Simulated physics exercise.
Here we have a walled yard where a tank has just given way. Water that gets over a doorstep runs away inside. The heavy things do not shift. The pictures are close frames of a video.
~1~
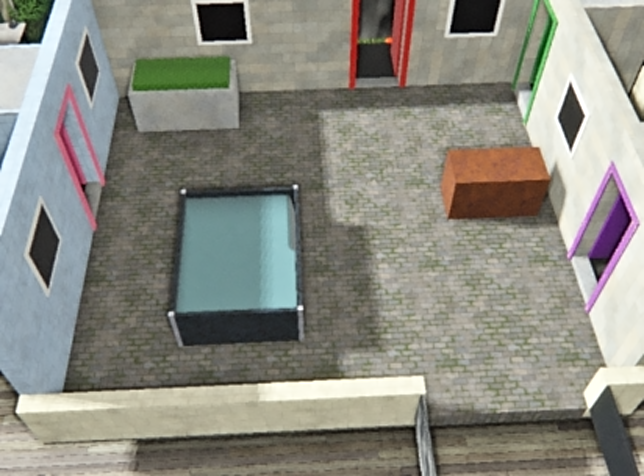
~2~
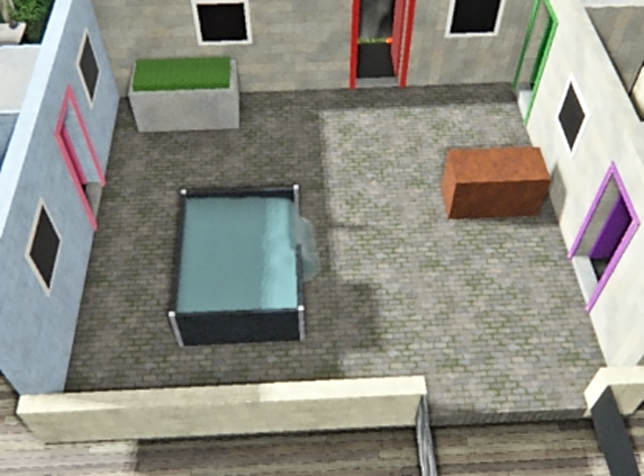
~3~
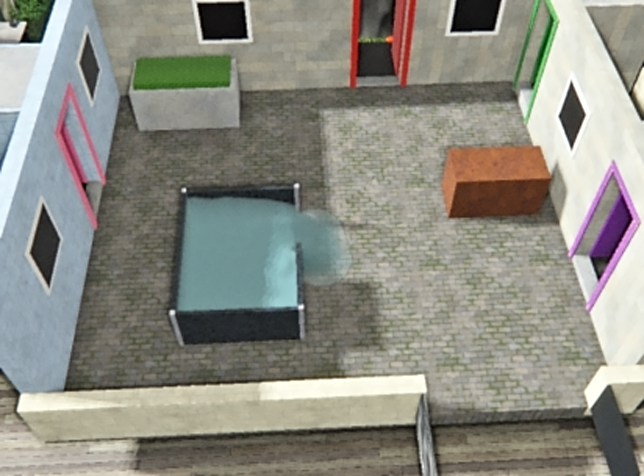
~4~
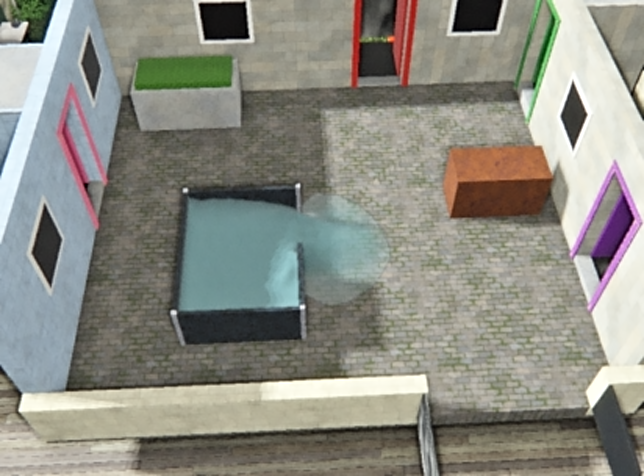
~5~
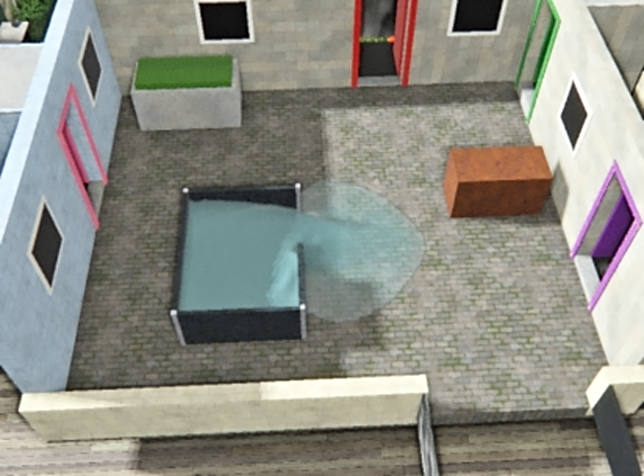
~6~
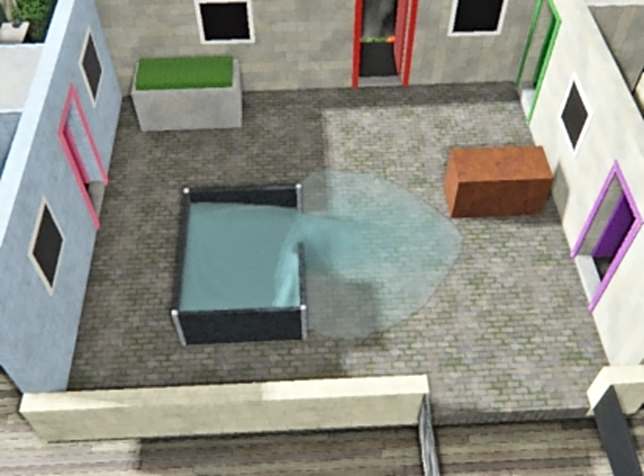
A walled yard holds a still water tank, then water pours out rightward across the paving.
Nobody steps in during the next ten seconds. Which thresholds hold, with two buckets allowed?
In the end: The green door stays under that; the red door takes more than that; the pink door stays under that; the purple door takes more than that.
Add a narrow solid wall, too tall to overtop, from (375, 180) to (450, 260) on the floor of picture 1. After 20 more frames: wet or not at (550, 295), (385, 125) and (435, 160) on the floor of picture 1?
In that order: Flooded, wet, free of water.
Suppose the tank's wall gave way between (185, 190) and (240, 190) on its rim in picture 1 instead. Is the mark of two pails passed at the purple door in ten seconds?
In short: Purple keeps below it.
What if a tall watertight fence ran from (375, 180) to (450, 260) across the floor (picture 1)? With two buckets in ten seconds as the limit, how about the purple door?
Then: Purple holds.
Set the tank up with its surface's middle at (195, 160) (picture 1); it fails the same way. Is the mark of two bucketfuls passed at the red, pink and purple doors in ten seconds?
Then: Red door passes that mark; pink door keeps below it; purple door stays under.
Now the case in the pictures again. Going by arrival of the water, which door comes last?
That is the pink one.
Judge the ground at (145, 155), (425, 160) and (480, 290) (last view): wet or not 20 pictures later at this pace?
As listed: Dry, covered, wet.
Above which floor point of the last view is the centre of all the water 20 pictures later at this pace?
Close to (381, 235).
A moment on, water covers 30 % of the floor; the green door not reached, the red door not reached, the pink door not reached, the purple door not reached.
Next, water covers 45 % of the floor; the green door wet at the sill, nothing in, the red door not reached, the pink door not reached, the purple door under two buckets in.
Then, water covers 50 % of the floor; the green door wet at the sill, nothing in, the red door under two buckets in, the pink door not reached, the purple door over two buckets in.
Later, water covers 55 % of the floor; the green door wet at the sill, nothing in, the red door over two buckets in, the pink door not reached, the purple door far over two buckets in.
In the end, water covers 80 % of the floor; the green door wet at the sill, nothing in, the red door over two buckets in, the pink door wet at the sill, nothing in, the purple door far over two buckets in.
